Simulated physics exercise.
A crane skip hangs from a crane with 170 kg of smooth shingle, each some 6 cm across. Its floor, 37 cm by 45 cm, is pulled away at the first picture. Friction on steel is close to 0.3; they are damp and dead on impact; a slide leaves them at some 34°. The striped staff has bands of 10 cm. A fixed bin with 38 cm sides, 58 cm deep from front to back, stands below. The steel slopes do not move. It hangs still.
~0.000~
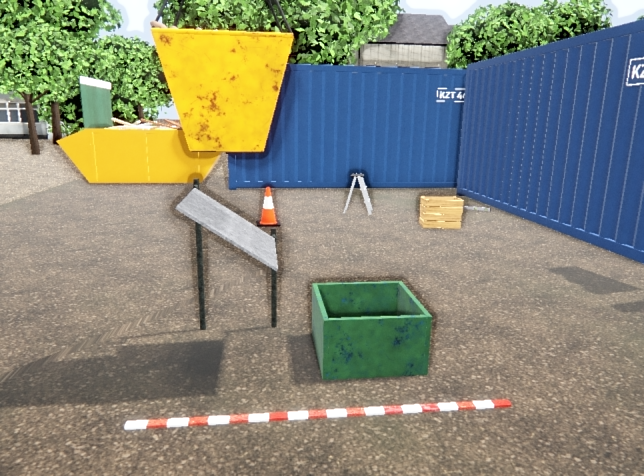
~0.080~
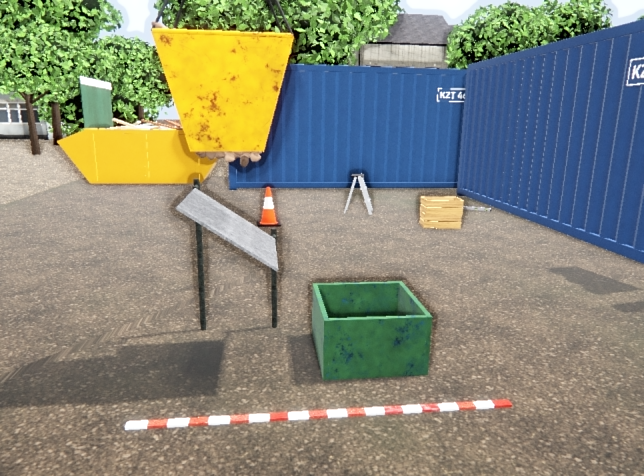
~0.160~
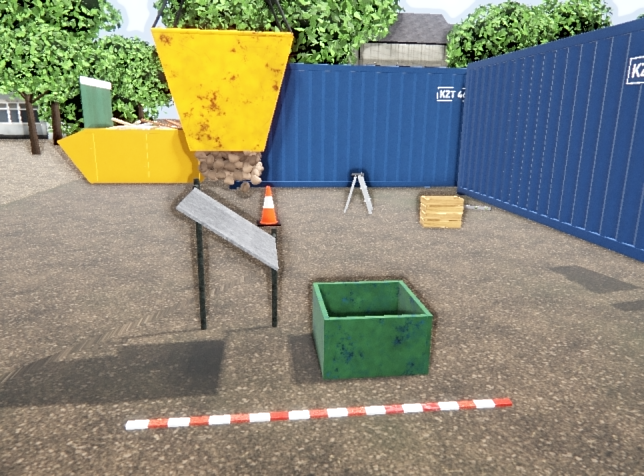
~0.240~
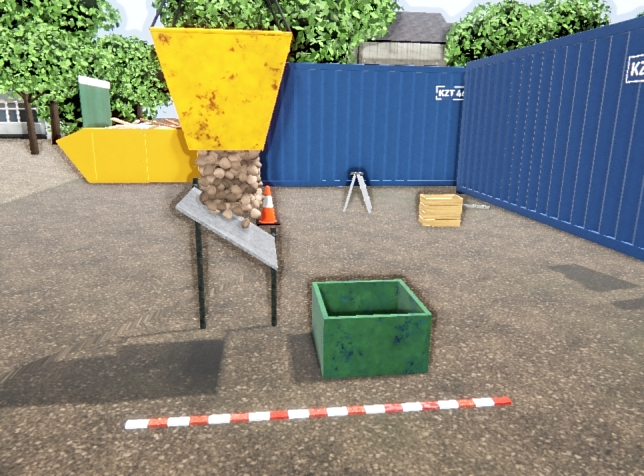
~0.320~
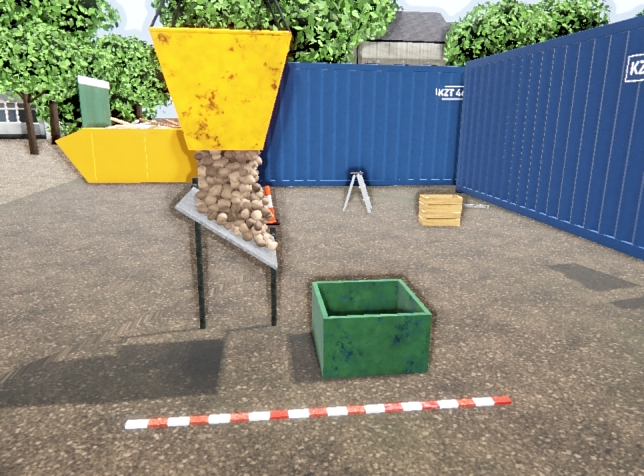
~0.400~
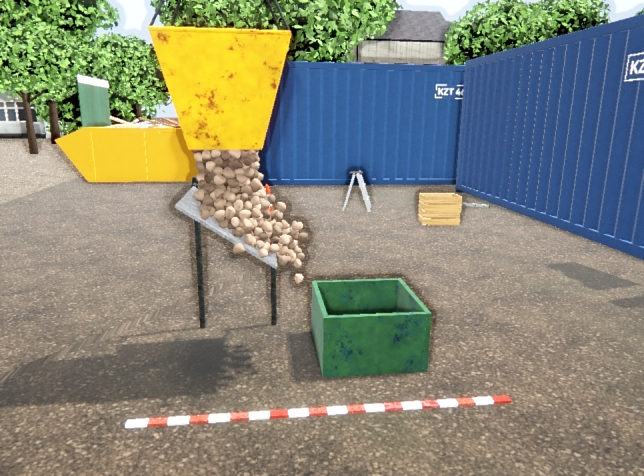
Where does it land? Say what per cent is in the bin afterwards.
Some 45 per cent of it.
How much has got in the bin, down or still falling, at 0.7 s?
About 20 per cent by then.
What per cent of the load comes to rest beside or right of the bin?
About 35 per cent.
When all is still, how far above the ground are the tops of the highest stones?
Some 26 cm high.
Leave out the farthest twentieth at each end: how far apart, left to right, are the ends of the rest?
About 110 cm.
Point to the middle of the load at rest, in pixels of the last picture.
Around (360, 345).
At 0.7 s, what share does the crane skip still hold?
It holds some 0 per cent.
After 0.7 s, 0 % in the crane skip, 32 % on the steel, 42 % falling or lying left of the bin, 18 % falling or lying in the bin, 7 % falling or lying beside or right of the bin; the stones farthest right are at (403, 336).
After 1.1 s, 0 % in the crane skip, 1 % on the steel, 27 % falling or lying left of the bin, 40 % falling or lying in the bin, 32 % falling or lying beside or right of the bin; the stones farthest right are at (463, 361).
After 1.7 s, 0 % in the crane skip, 21 % falling or lying left of the bin, 45 % falling or lying in the bin, 34 % falling or lying beside or right of the bin; the stones farthest right are at (563, 379).
After 2.6 s, 0 % in the crane skip, 21 % falling or lying left of the bin, 45 % falling or lying in the bin, 34 % falling or lying beside or right of the bin; the stones farthest right are at (590, 385).
After 4.5 s, 0 % in the crane skip, 21 % left of the bin, 45 % in the bin, 34 % beside or right of the bin; the stones farthest right are at (590, 385).
